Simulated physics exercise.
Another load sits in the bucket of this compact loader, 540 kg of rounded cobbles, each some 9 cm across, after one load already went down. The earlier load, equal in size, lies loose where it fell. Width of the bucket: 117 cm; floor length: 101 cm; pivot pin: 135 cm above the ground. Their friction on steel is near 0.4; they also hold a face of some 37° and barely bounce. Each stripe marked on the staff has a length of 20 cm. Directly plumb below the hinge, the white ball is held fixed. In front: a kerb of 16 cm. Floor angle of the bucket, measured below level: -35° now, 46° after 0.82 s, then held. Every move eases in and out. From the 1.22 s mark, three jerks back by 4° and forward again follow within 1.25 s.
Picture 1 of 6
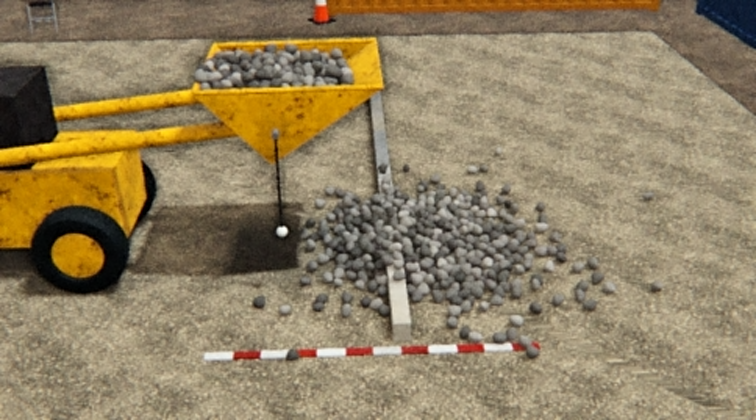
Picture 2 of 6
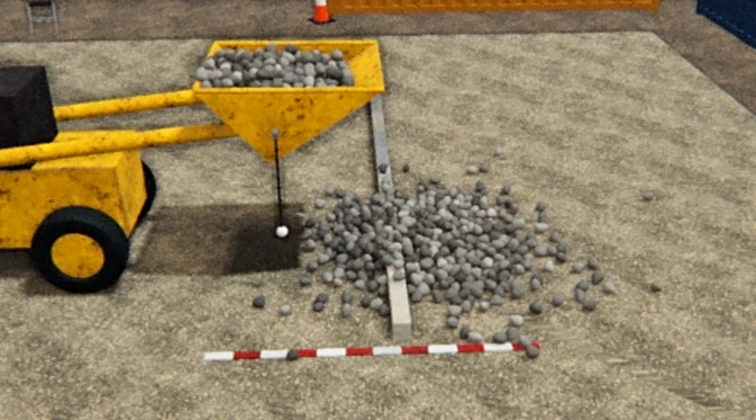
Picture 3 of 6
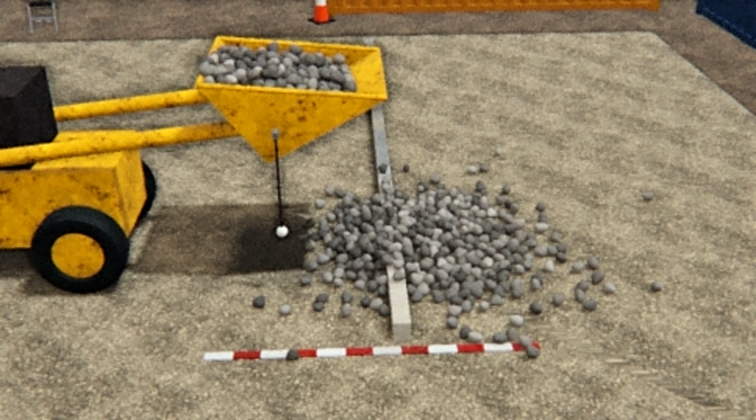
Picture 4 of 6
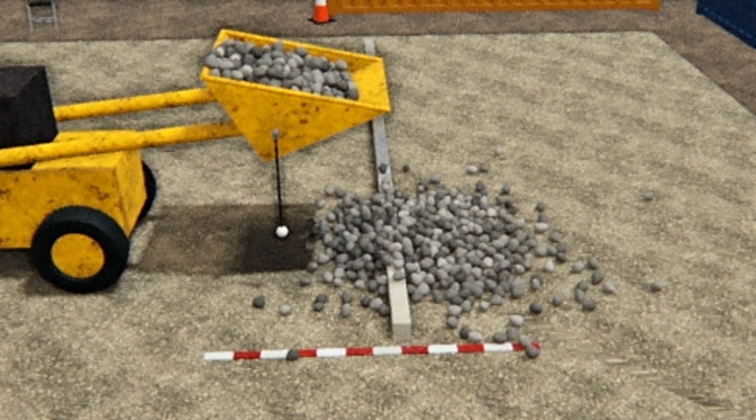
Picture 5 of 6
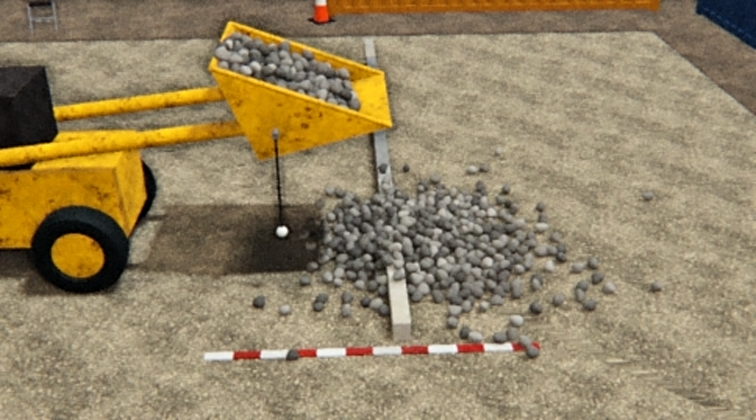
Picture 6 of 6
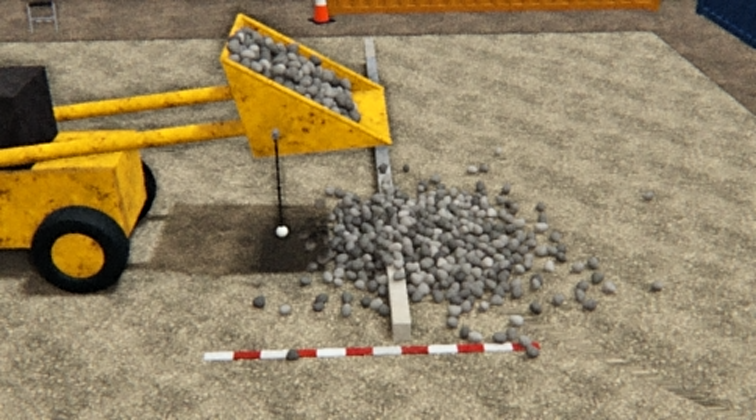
The yellow bucket of a compact loader, filled with grey stones, sits almost still at first above a loose pile lying across a pale kerb. It then tilts steadily forward, its back edge rising and its right-hand lip lowering, while the stones stay inside and the loader's wheels remain in place.
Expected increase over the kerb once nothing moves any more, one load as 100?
About 50 in every hundred.
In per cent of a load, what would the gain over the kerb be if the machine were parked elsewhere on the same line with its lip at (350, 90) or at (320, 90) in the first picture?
25 % and 5 %.
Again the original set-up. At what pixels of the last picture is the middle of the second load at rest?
I'd say close to (394, 232).
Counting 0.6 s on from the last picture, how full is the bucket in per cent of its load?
Some 60 %, roughly, is held.
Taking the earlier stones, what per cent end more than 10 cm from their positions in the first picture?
Roughly 20 % of them.
Then, 0.3 s after the last picture the floor is at 34°; in per cent of one load, 100 in the bucket, 32 on this side of the kerb, 68 over the kerb; the foremost stones are at (608, 269).
Then, 0.6 s after the last picture the floor is at 46°; in per cent of one load, 61 in the bucket, 71 on this side of the kerb, 68 over the kerb; the foremost stones are at (608, 269).
Then, 2.6 s after the last picture the floor is at 46°; in per cent of one load, 0 in the bucket, 83 on this side of the kerb, 117 over the kerb; the foremost stones are at (606, 258).
Then, 5.4 s after the last picture the floor is at 46°; in per cent of one load, 0 in the bucket, 83 on this side of the kerb, 117 over the kerb; the foremost stones are at (606, 258). Net gain over the kerb, 50.
